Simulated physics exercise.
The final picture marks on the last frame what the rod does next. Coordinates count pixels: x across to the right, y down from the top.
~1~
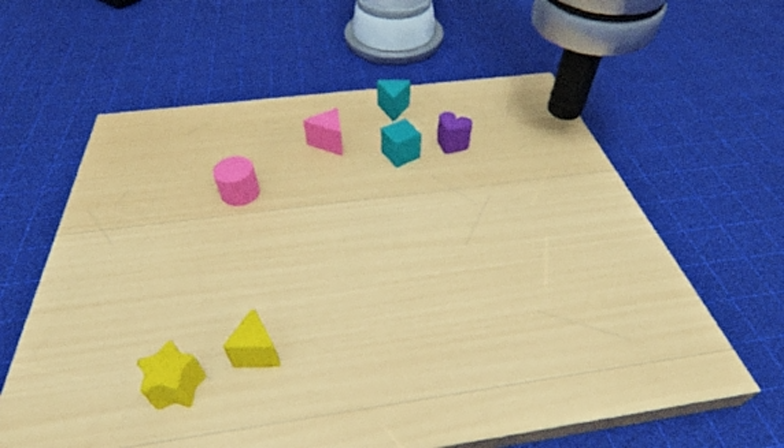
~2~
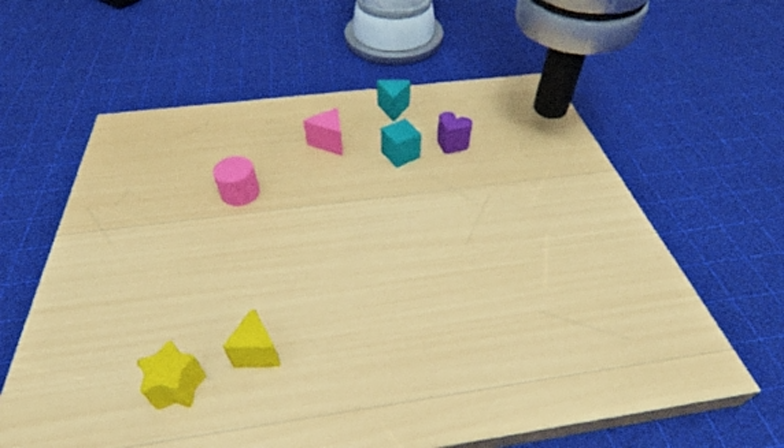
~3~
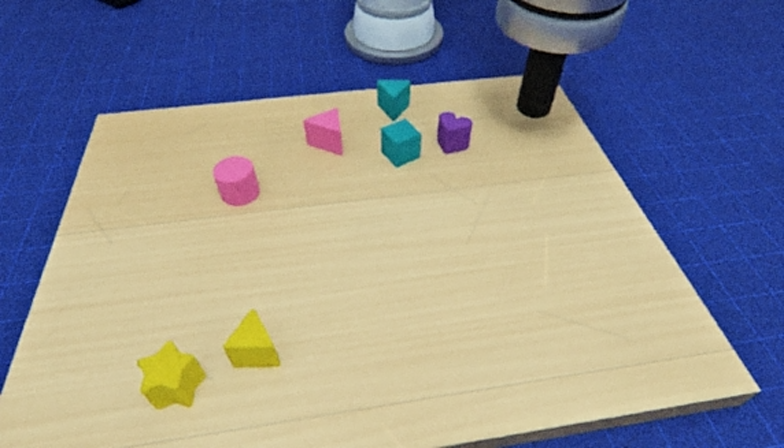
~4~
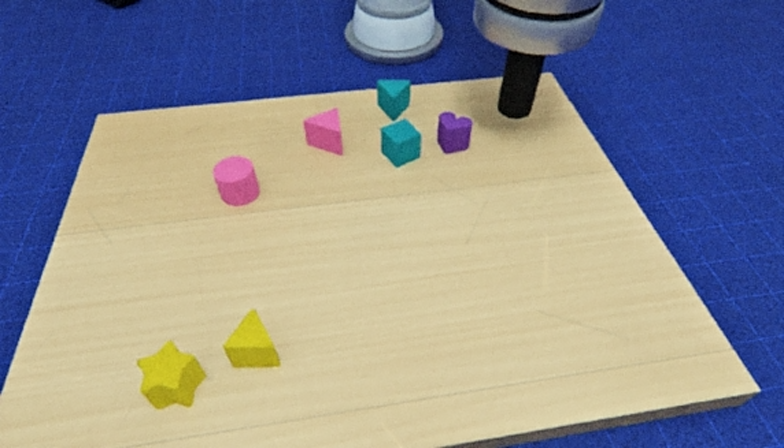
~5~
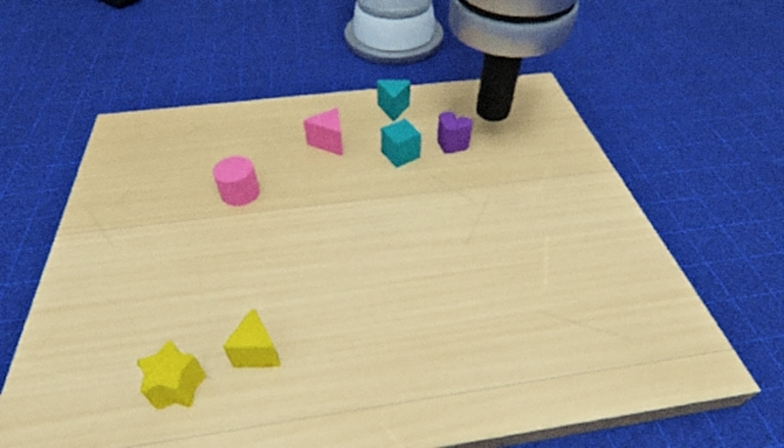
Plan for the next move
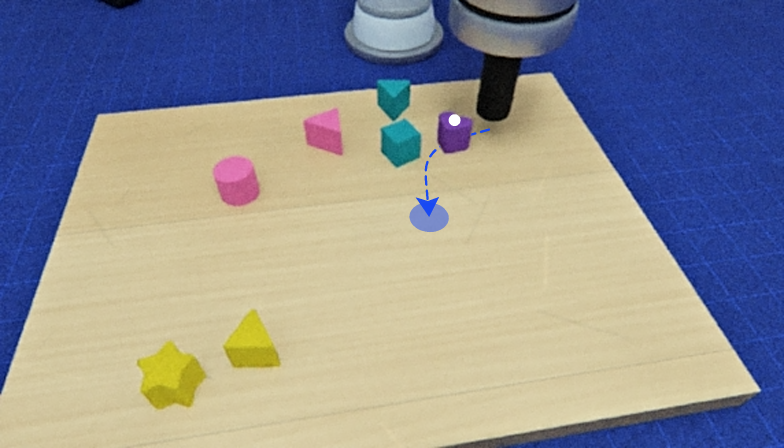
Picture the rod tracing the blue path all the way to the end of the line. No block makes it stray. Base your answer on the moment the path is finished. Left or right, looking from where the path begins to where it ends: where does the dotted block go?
Displaced right.
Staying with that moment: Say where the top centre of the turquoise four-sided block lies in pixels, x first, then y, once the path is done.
Near (383, 136).
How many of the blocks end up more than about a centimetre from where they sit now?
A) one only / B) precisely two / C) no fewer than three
B
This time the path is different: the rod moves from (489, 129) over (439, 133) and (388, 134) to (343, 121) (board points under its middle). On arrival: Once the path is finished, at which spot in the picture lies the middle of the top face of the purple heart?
The purple heart ends near (437, 127).
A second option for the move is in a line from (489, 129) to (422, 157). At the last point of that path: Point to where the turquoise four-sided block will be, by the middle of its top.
Located at (370, 136).
Drawn move, from (489, 129) over (445, 144) and (426, 175) to (429, 217); the dot is on the purple heart.
On the path given first. One third of the way, rod (445, 127); turquoise four-sided block (396, 131), turned 20° clockwise; purple heart (427, 133), turned 15° clockwise.
Two thirds of the way, rod (427, 159); turquoise four-sided block (383, 136), turned 60° clockwise; purple heart (401, 162), turned 30° clockwise.
At the end, rod (431, 200); turquoise triangular block still; turquoise four-sided block (383, 136), turned 60° clockwise; purple heart (397, 170), turned 70° clockwise.
